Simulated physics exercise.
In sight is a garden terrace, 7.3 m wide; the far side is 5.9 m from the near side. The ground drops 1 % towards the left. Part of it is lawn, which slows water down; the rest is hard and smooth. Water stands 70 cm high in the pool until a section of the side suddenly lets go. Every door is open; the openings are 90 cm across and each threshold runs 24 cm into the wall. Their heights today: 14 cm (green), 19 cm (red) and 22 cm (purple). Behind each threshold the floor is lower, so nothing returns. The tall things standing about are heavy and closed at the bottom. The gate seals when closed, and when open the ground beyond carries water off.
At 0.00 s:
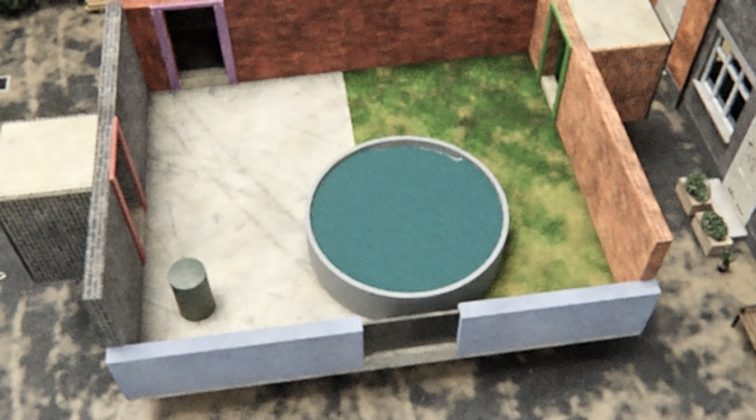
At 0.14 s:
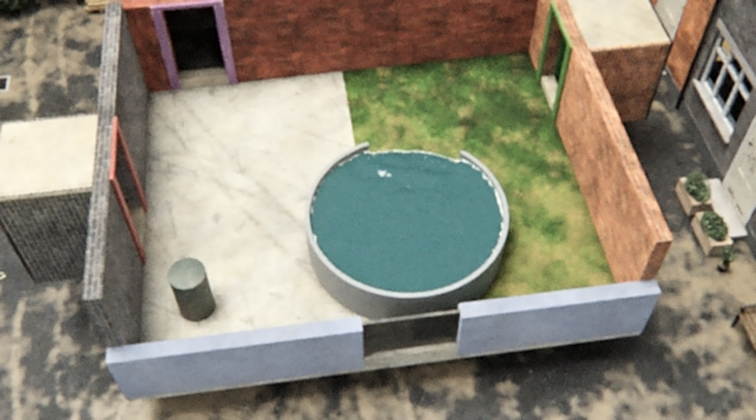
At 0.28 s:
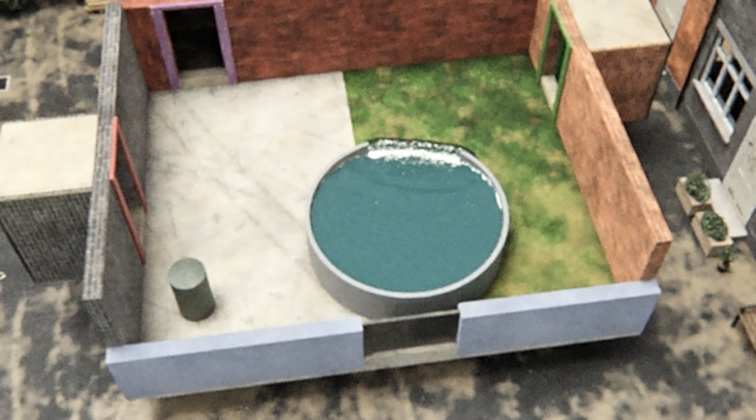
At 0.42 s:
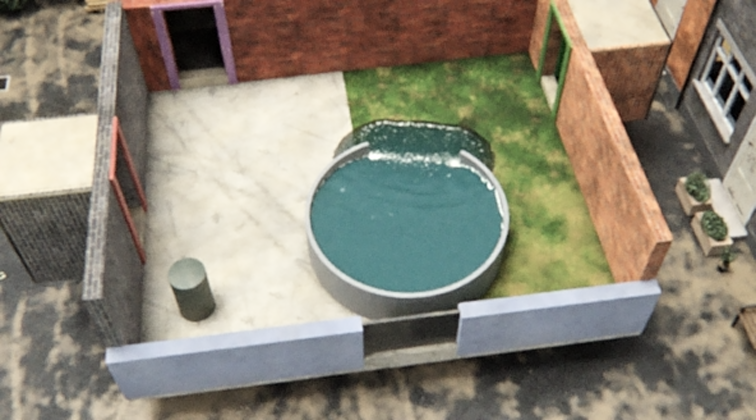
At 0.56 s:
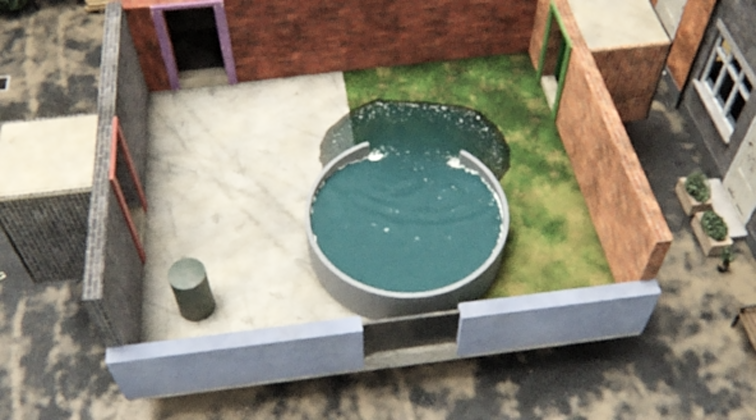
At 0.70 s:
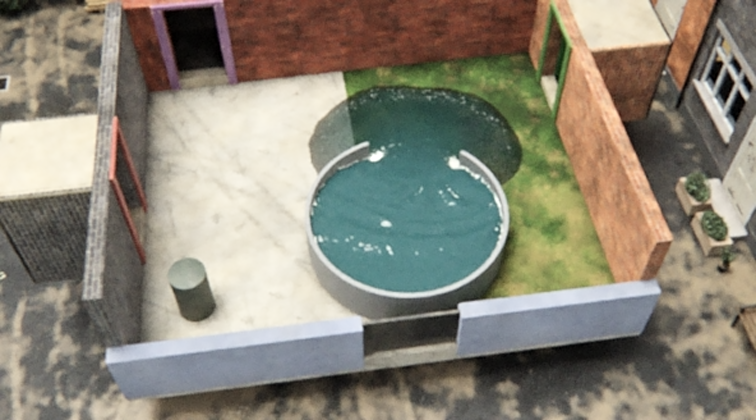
A walled garden terrace, half pale paving on the left and half patchy lawn on the right, is seen from high above by a still camera. A round grey pool of teal water stands near the low pale-blue front wall, with a purple doorway behind, a green one right, and a small grey-green cylinder left. The pool's far rim opens, and water pours out, foaming, then spreads backward in a widening dark sheet over grass and paving.
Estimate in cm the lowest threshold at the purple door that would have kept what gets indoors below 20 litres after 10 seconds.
About 13 cm.
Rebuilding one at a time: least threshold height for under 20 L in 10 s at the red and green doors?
Roughly 6.5 cm at red and 22 cm at green.
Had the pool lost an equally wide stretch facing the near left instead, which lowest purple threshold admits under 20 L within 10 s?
Some 30 cm.
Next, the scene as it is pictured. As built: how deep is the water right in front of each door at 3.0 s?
In cm: Green 27, red 0, purple 8.
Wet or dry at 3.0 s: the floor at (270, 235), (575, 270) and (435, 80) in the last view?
In that order: Not reached, still dry, under water.
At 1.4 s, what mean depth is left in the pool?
Some 52 cm.
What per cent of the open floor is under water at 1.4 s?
Near 35 per cent is wet.
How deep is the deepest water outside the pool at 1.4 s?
Roughly 36 cm.
After 1.4 s water covers 35 % of the floor, deepest (36 cm) near (408, 163); it has not reached the purple door.
After 3.0 s water covers 45 % of the floor, deepest (39 cm) near (526, 56); 8 cm at the purple door, 0 litres in over its 22 cm threshold.
After 10.0 s water covers 100 % of the floor, deepest (22 cm) near (265, 358); 14 cm at the purple door, 0 litres in over its 22 cm threshold.
At the purple door as built, the water arrived by 2.2 s and peaked near 16 cm at 8.4 s.
With a threshold of 11.5 cm, 34 litres would have come in within the 10 s; with 15.5 cm, 8 litres. So under 20 litres takes about 13 cm.
